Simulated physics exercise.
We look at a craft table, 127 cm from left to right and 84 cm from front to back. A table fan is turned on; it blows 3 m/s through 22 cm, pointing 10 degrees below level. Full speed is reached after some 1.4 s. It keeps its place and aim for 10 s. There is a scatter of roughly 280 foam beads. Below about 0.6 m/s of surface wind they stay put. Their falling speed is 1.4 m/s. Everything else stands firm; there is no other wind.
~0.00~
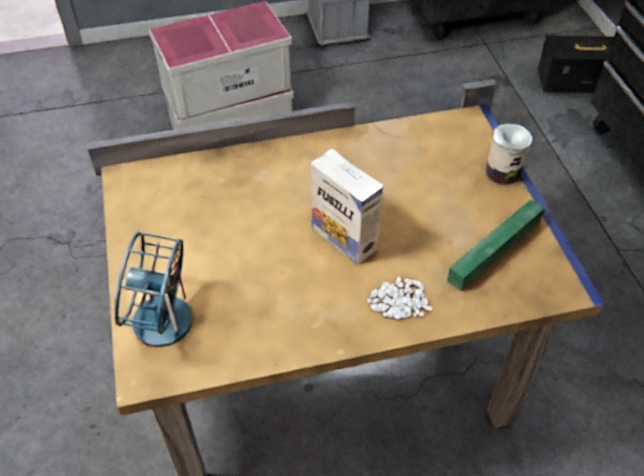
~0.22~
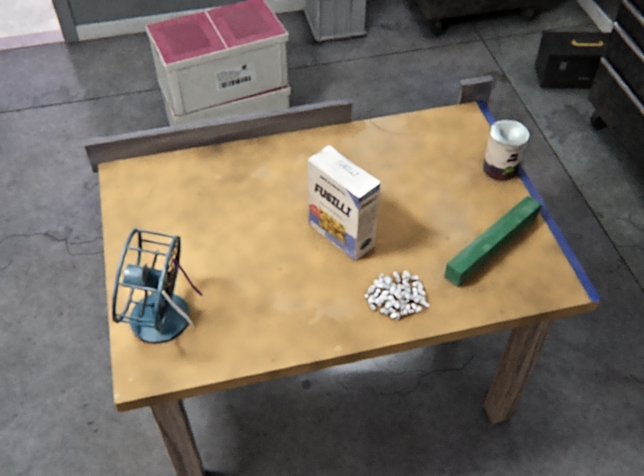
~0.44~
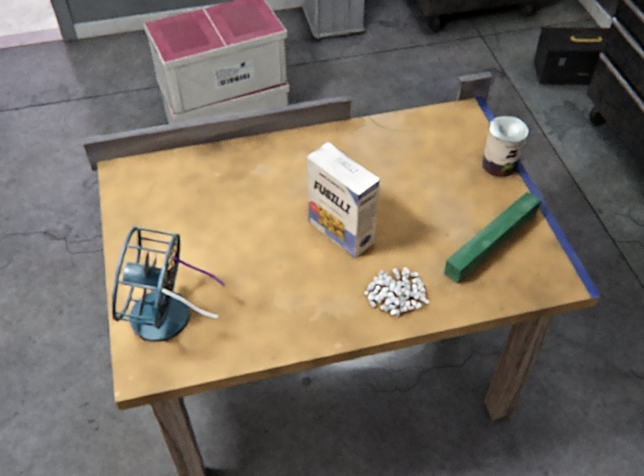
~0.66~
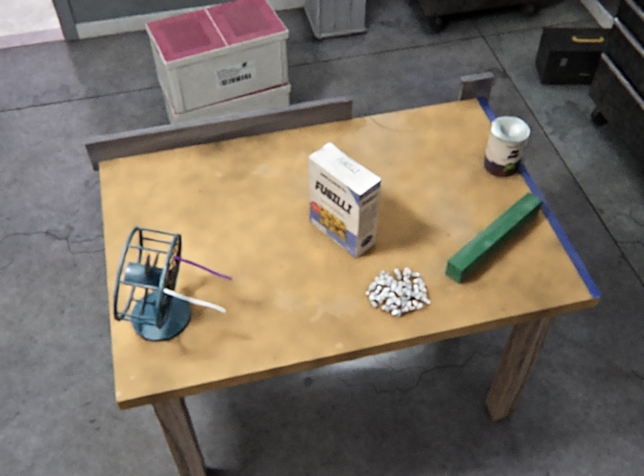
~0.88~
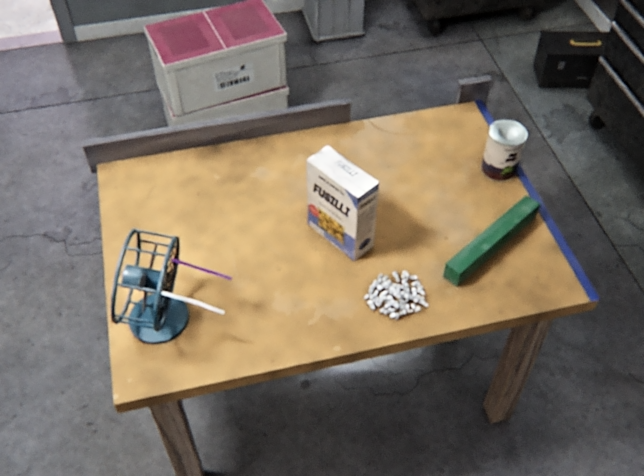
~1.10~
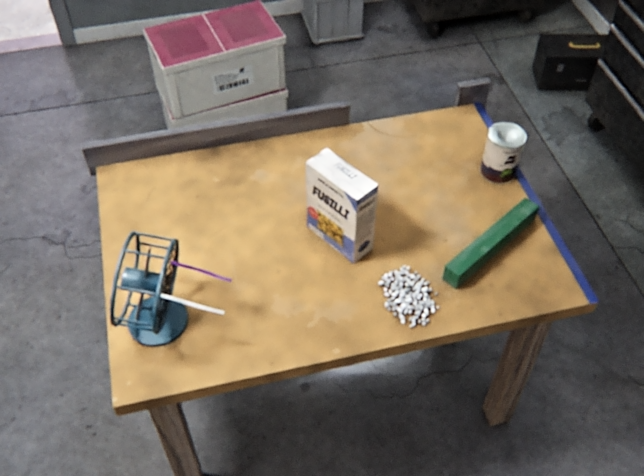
The clip shows a table fan, a carton, white foam beads, a green plank and a tin on a blue-edged table; purple and white streamers lift from the fan and stretch rightward, then most beads shift slightly right.
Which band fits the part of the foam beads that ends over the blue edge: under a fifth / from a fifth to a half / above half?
The share over the blue edge is between a fifth and a half.
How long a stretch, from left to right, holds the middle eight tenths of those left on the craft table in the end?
About 30 cm.
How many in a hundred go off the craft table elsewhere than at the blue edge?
Near 30 %.
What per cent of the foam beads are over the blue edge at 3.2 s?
Near 30 %.
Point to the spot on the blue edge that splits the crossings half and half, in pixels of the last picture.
Near (575, 262).
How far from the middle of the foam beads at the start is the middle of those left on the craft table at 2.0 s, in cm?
About 45 cm.
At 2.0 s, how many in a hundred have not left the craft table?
About 60 %.
After 2.0 s, 45 % are on the move or not yet settled, 18 % are over the blue edge; the middle of those still in play is near (487, 192).
After 3.2 s, 25 % are on the move or not yet settled, 30 % are over the blue edge; the middle of those still in play is near (480, 186).
After 5.5 s, 15 % are on the move or not yet settled, 37 % are over the blue edge; the middle of those still in play is near (467, 190).
After 10.0 s, at the end, 40 % are over the blue edge; the middle of those still in play is near (467, 190).
